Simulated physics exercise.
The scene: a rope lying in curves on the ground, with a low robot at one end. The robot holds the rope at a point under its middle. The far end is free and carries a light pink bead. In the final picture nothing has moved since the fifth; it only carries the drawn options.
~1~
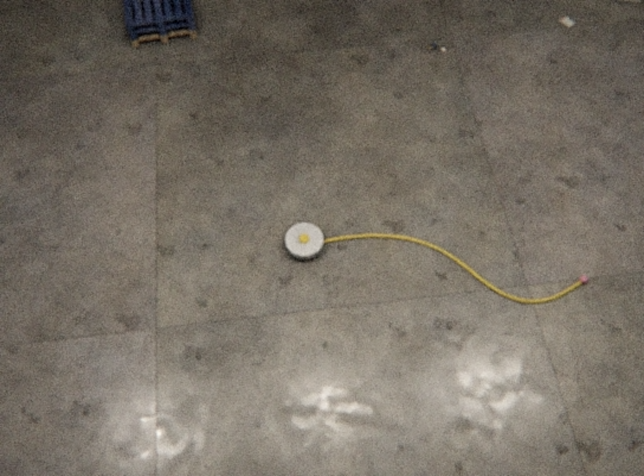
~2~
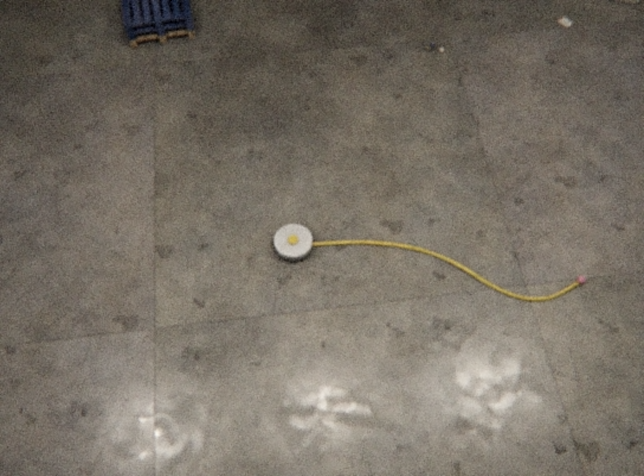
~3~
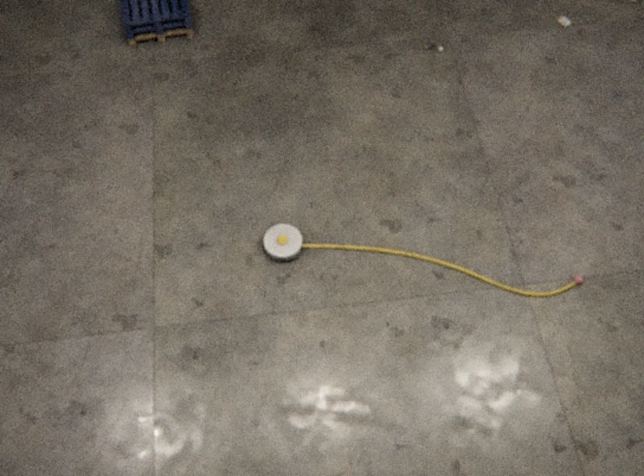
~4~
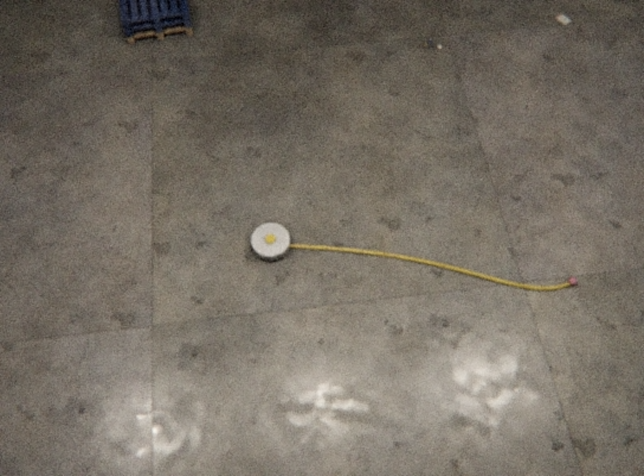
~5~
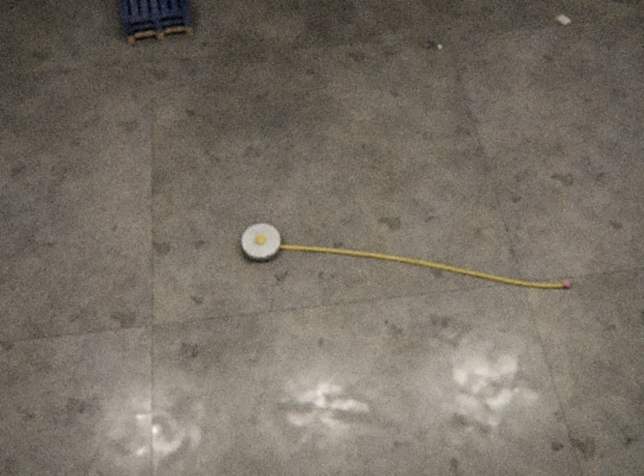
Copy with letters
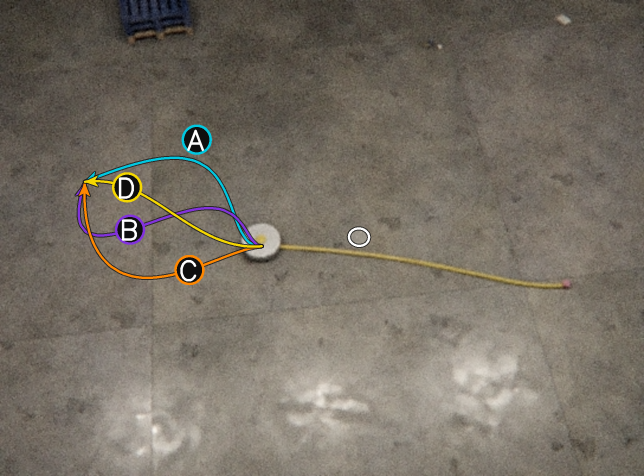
A round white robot with a yellow centre sits near the middle of a stained grey concrete floor, seen from high above, with patches of reflected light along the bottom. A yellow rope curves from it to a pink-tipped free end at right, and a blue pallet lies at upper left. The robot slides steadily left, drawing the rope's curves nearly straight while the pink end shifts slightly left.
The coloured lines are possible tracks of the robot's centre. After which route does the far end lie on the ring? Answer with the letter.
Choose route A.
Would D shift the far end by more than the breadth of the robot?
Yes.
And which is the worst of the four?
Route C.
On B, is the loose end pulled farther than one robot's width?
Yes.
On the marked copy, A from (262, 246) via (199, 163) to (85, 182); B from (262, 246) via (157, 220) to (84, 184); C from (262, 246) via (132, 276) to (85, 183); D from (262, 246) via (173, 214) to (85, 182); the ring at (359, 237).
Taking A. A third of the way, robot (220, 179), middle of the rope (347, 245), free end (495, 276).
Two thirds of the way, robot (146, 157), middle of the rope (279, 203), free end (411, 256).
When it is over, robot (83, 178), middle of the rope (227, 196), free end (361, 236); the free end is on the ring.
As for the rest, B leaves the free end at (354, 249); C leaves the free end at (345, 269); D leaves the free end at (359, 253).
